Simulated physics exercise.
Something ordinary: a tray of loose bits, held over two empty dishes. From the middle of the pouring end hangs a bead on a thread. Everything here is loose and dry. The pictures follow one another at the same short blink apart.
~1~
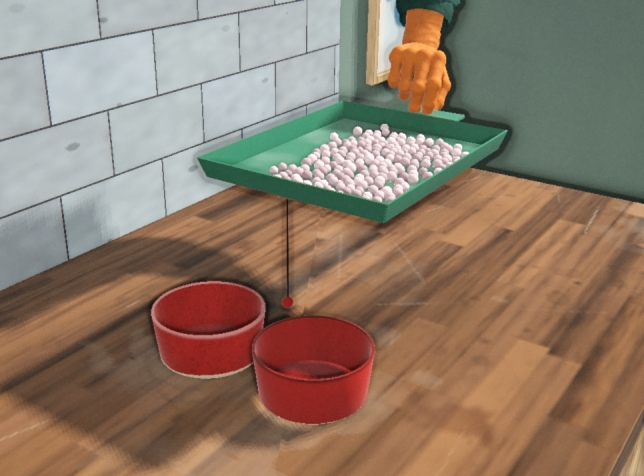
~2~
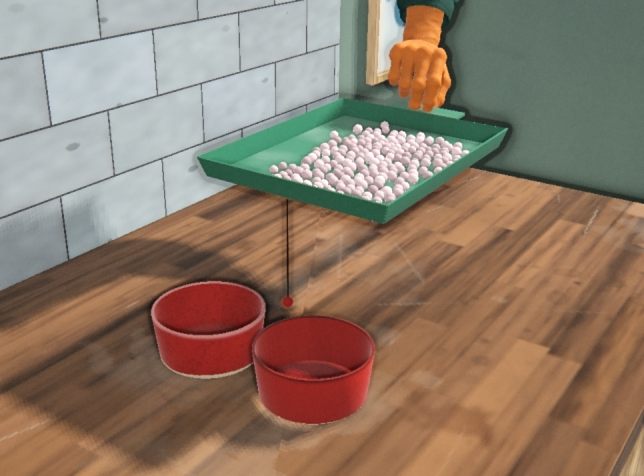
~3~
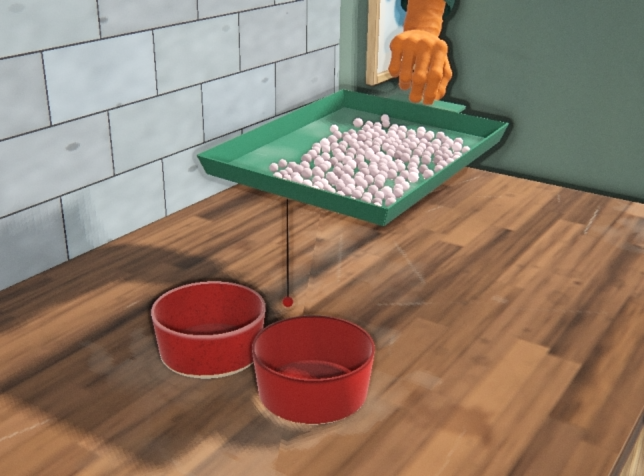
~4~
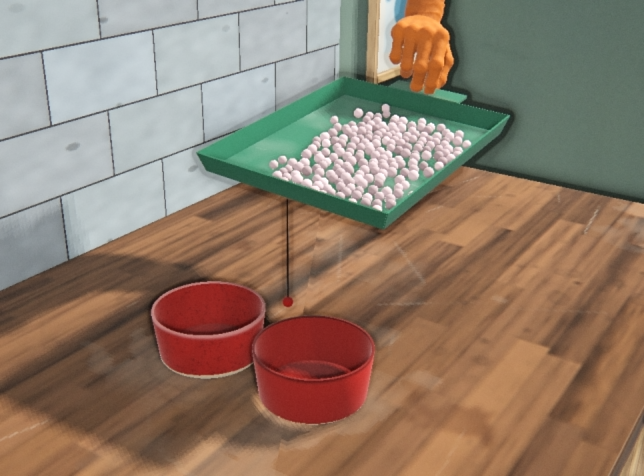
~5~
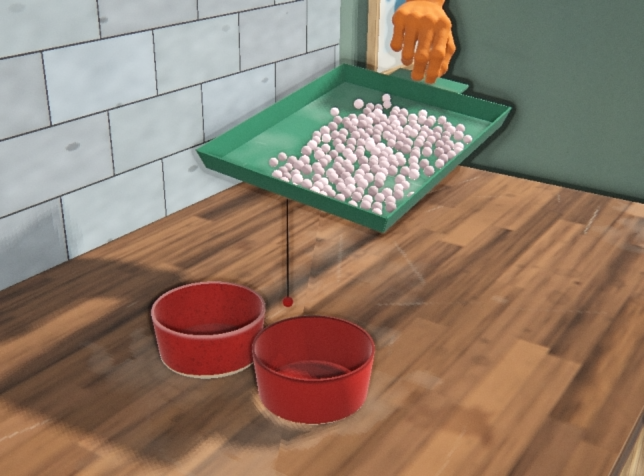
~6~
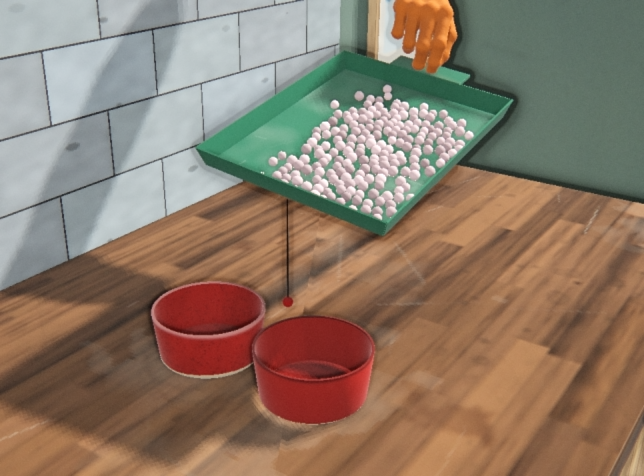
Green tray of small pale pink balls slowly tilting as an orange-gloved hand raises its far side above two empty red dishes.
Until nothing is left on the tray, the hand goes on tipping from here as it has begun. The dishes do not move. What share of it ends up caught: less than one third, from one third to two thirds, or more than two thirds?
From one third to two thirds.
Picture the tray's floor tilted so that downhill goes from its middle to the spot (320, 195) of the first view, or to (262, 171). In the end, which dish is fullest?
Try one - the dish to the right; try two - the dish to the left.
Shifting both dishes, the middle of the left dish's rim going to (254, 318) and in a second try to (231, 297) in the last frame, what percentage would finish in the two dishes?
That makes 100 per cent, followed by 50 per cent.
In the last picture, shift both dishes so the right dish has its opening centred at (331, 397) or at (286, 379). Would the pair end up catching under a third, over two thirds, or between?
First: Under a third; second: Under a third.
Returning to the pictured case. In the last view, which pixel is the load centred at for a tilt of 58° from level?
Roughly at (369, 196).
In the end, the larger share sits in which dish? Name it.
In the end, more sits in the rightmost one.
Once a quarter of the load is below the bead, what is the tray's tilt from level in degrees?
Around 75° of tilt.
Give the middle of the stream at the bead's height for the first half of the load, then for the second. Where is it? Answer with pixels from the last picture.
The first part at (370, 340); the rest at (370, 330).
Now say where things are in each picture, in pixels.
The first picture shows corners of the pouring end near (206, 157) and (385, 200), level; middle of the load near (375, 164), sugar pearls; left dish near (172, 350); right dish near (278, 394); bead on its thread near (288, 302).
The second picture shows corners of the pouring end near (206, 156) and (385, 201), level; middle of the load near (375, 163).
The third picture shows corners of the pouring end near (206, 154) and (385, 204), tipped barely, lowest at the right corner; middle of the load near (375, 160).
The fourth picture shows corners of the pouring end near (206, 151) and (385, 208), tipped a little, lowest at the right corner; middle of the load near (375, 156).
The fifth picture shows corners of the pouring end near (205, 149) and (384, 213), tipped a little, lowest at the right corner; middle of the load near (376, 152).
The sixth picture shows corners of the pouring end near (205, 146) and (384, 217), tipped a little, lowest at the right corner; middle of the load near (376, 150), the bulk on the move; left dish near (172, 350); right dish near (278, 394).
Shortly afterwards, tray tipped steeply; all but a few on the tray; only a few in the right dish; only a few outside both; only a few in the air.
Next, tray tipped right over; only a few on the tray; near half in the right dish; near half outside both; a little in the air.
Some moments later, tray tipped past a quarter turn; near half in the right dish; near half outside both.
In the end, tray tipped past a quarter turn; near half in the right dish; none at all in the left dish; near half outside both.
